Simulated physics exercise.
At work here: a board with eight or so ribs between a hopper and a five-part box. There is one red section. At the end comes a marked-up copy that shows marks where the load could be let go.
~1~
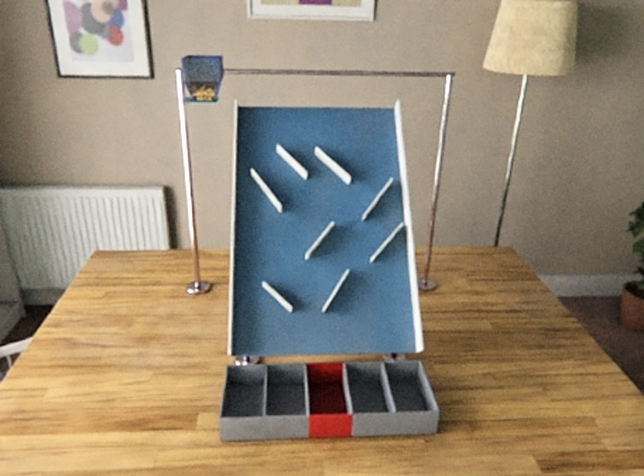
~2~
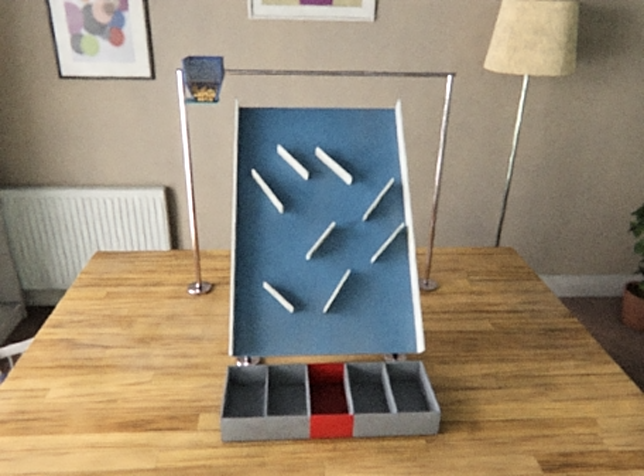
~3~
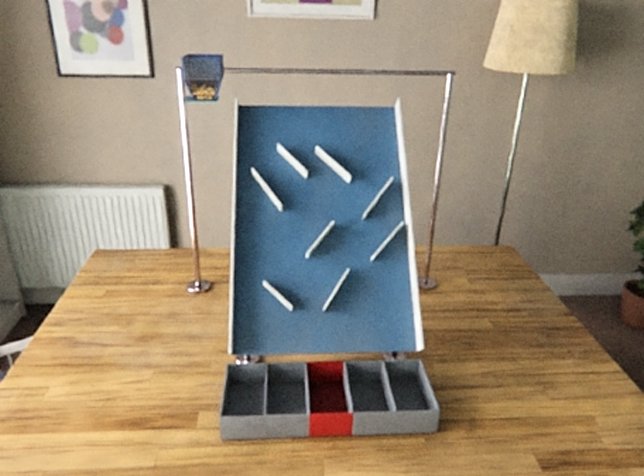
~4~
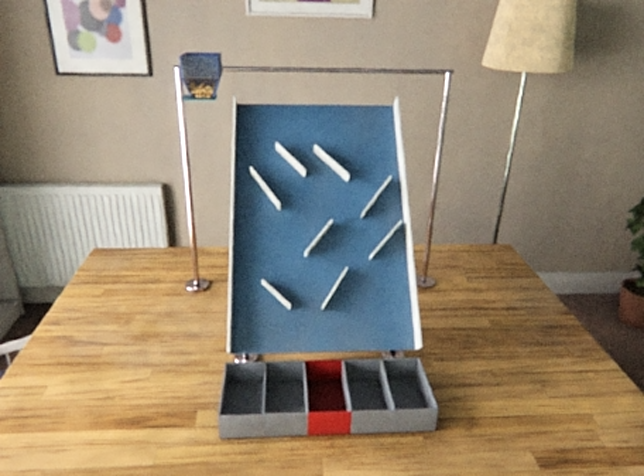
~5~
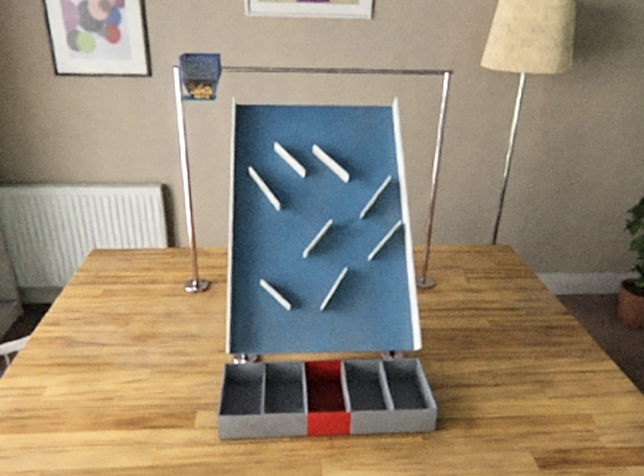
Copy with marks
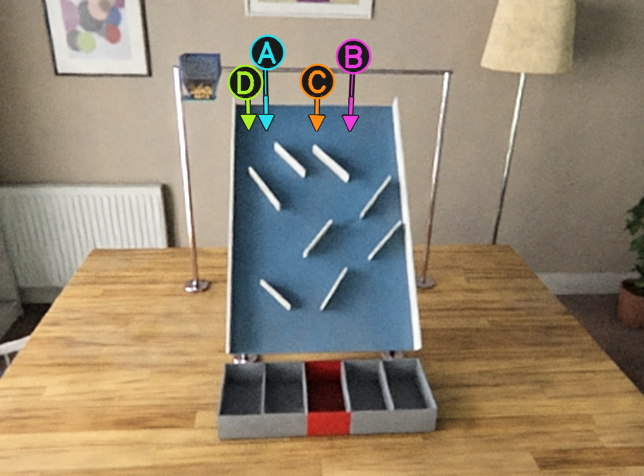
A tilted blue board with white edges and eight short white ribs stands on a wooden table, seen from the front and slightly above in a beige room with a radiator and lamp. A small dark hopper holding chickpeas hangs at the upper left of a metal frame, above a grey five-part box with a red middle section. Nothing moves except a very slight shift of the view.
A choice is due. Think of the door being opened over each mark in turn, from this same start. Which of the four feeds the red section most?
A is best.
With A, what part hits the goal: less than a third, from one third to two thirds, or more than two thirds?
It is from one third to two thirds.
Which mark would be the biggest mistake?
B.
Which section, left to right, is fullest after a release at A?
The third from the left.
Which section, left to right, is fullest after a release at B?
The second from the left.
On the marked copy, mark A meets the board at (266, 124); mark B meets the board at (350, 125); mark C meets the board at (316, 125); mark D meets the board at (248, 124).
For mark A, close to half in the red section, close to half in other sections.
For mark B, only a few in the red section, all but a few in other sections.
For mark C, close to a quarter in the red section, close to two thirds in other sections.
For mark D, close to a quarter in the red section, close to two thirds in other sections, a small share outside the box.
